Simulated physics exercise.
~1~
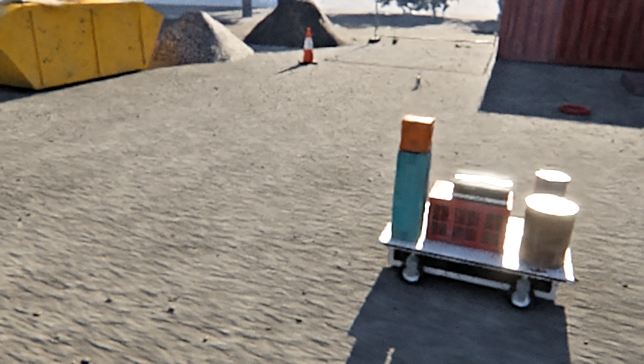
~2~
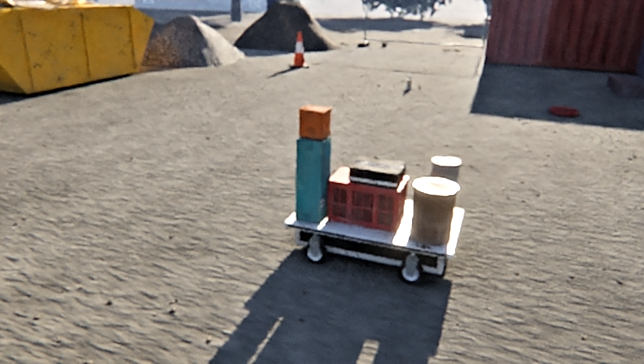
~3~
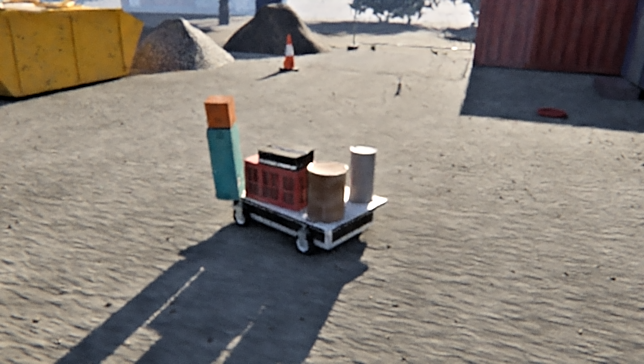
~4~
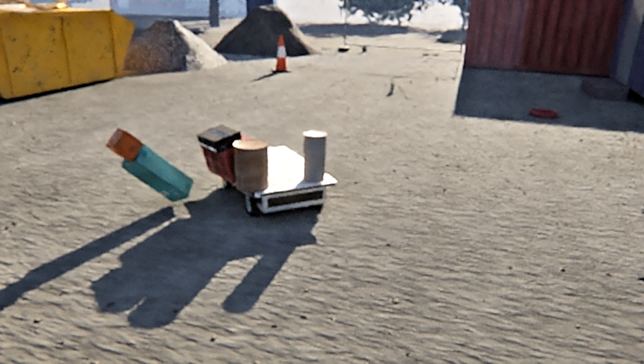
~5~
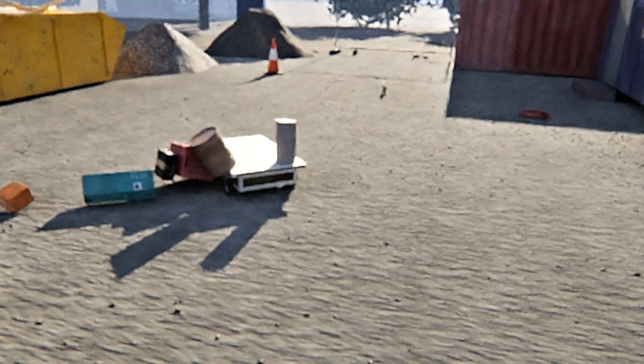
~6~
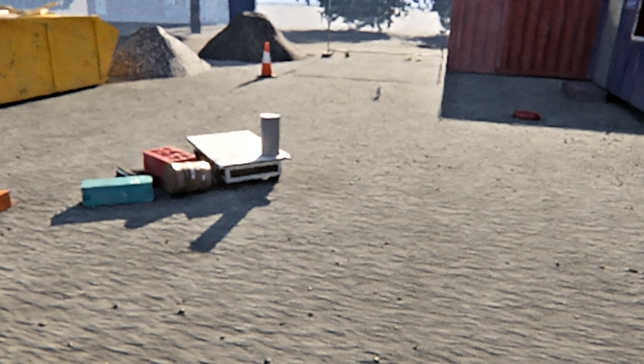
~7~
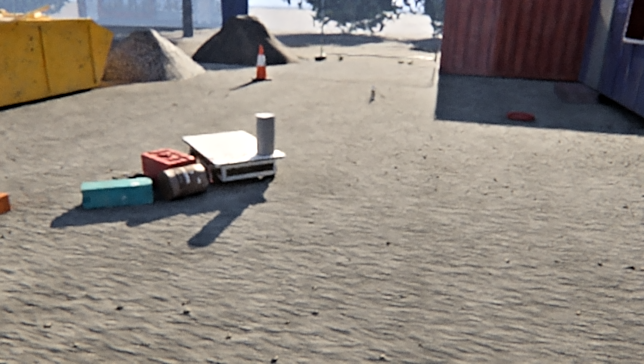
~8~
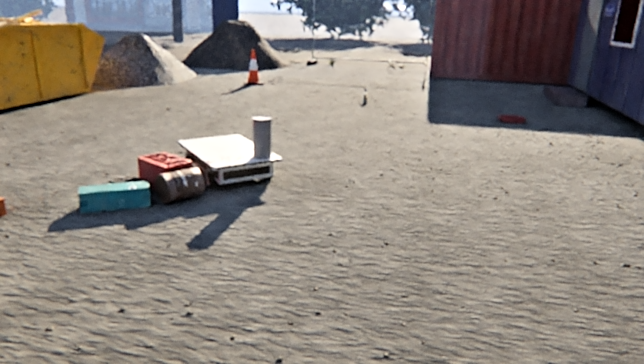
The footage shows a loaded cart rolling left across sandy ground and turning, when the turquoise box topped by an orange parcel topples off, followed by the red crate, black parcel and brown pail; the cart stops with only the grey canister standing on its deck.
